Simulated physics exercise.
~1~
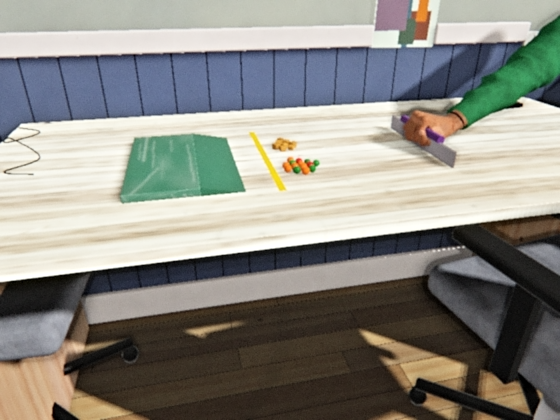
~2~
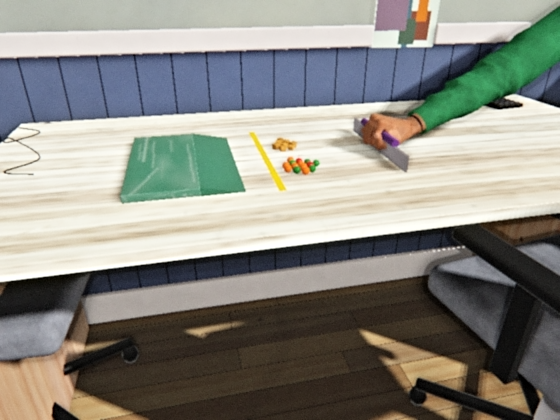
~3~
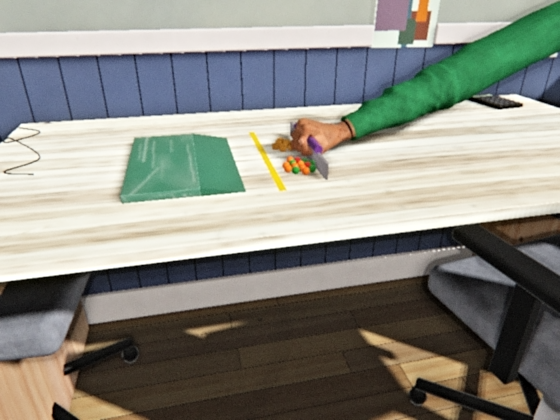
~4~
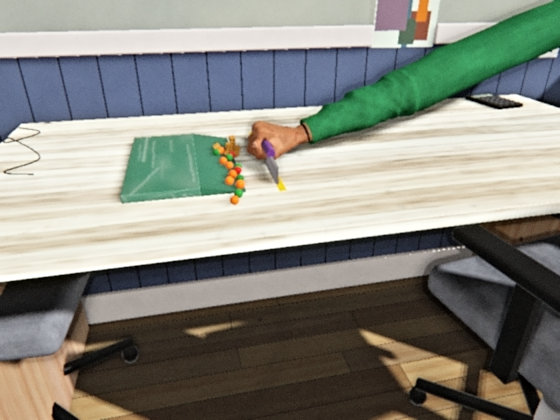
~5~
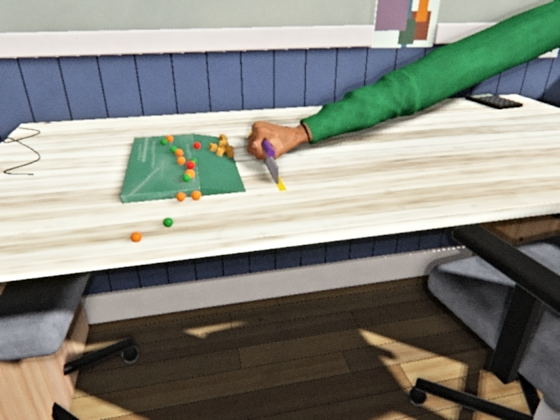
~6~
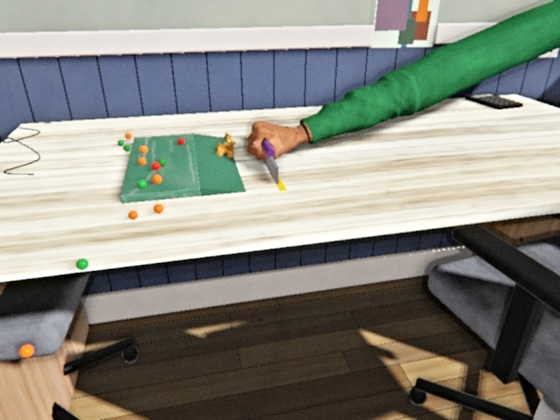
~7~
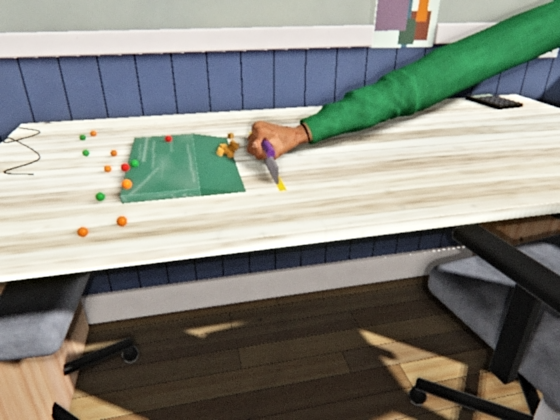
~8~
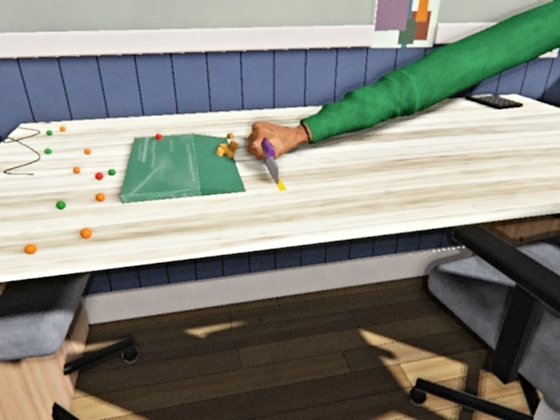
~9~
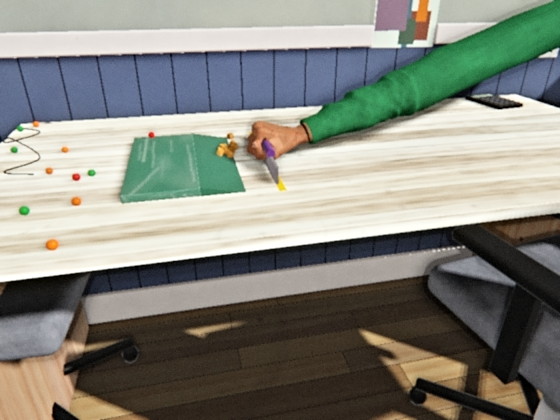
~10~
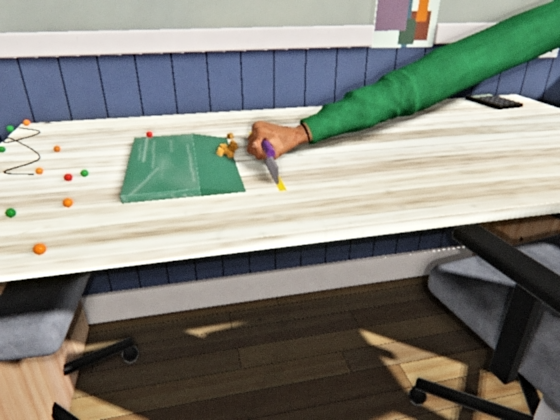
We see a green-sleeved arm sweep a scraper leftward across a table, stopping at a strip of yellow tape as the nearer lot of colourful balls rolls over a green ramp and scatters beyond it, while the farther orange cluster stays around the ramp's right edge.
